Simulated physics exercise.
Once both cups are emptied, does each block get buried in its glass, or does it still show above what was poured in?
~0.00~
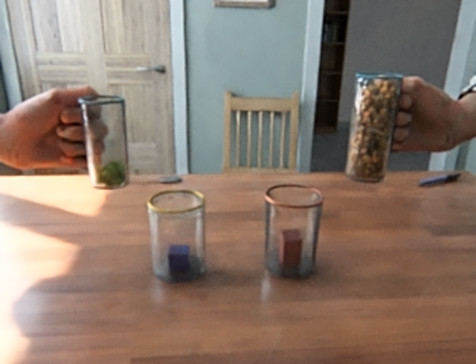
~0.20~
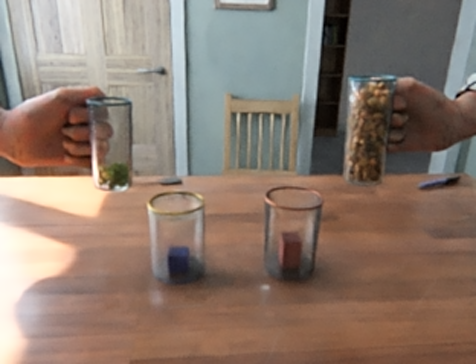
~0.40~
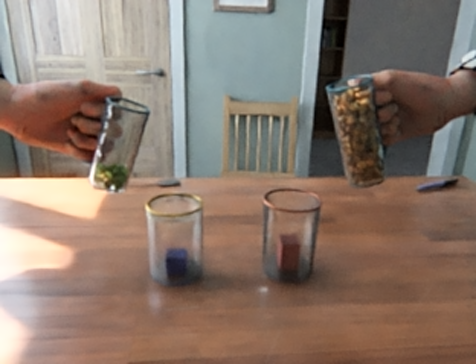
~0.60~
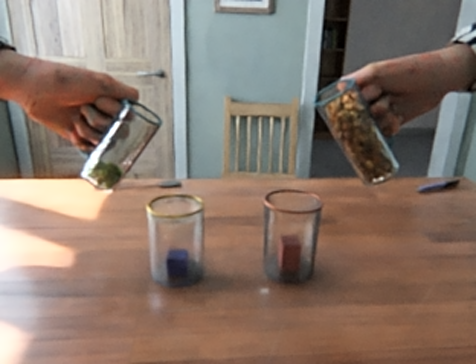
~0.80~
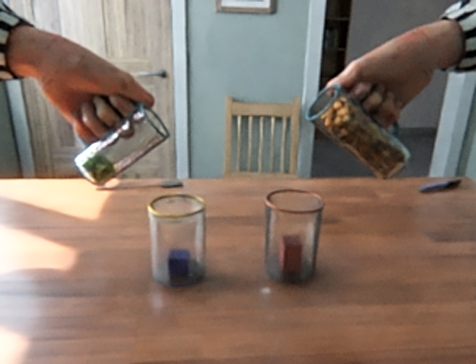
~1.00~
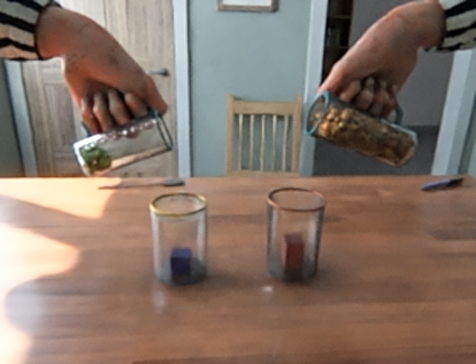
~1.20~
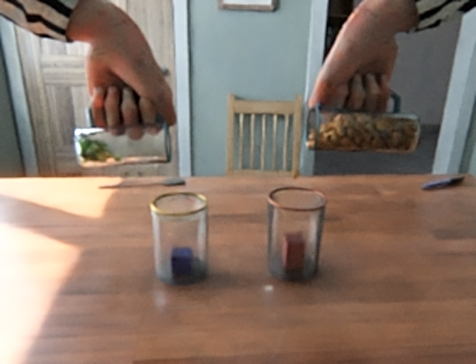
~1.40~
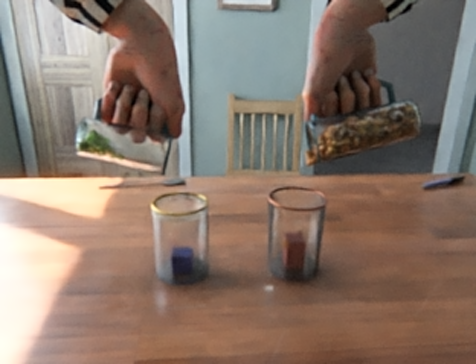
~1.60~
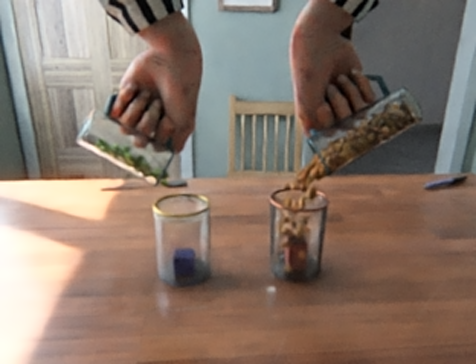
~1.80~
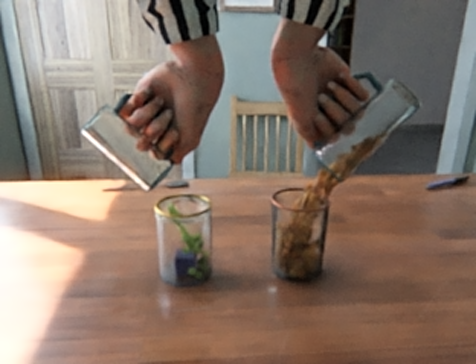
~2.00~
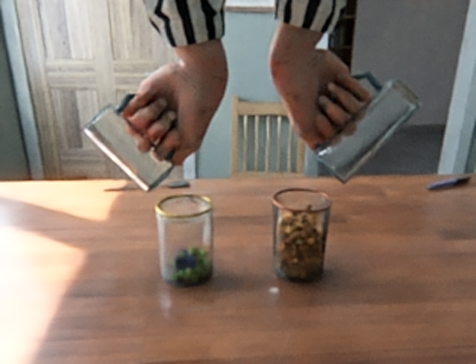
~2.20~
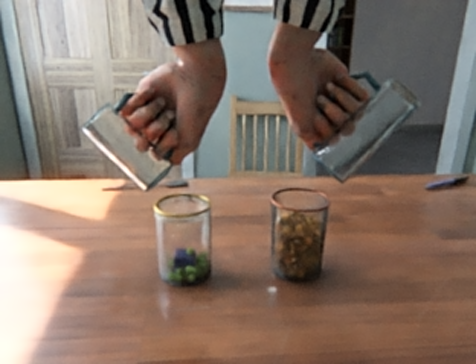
The blue block on the left still shows above the green bits. The reddish block on the right disappears under the brown pieces.
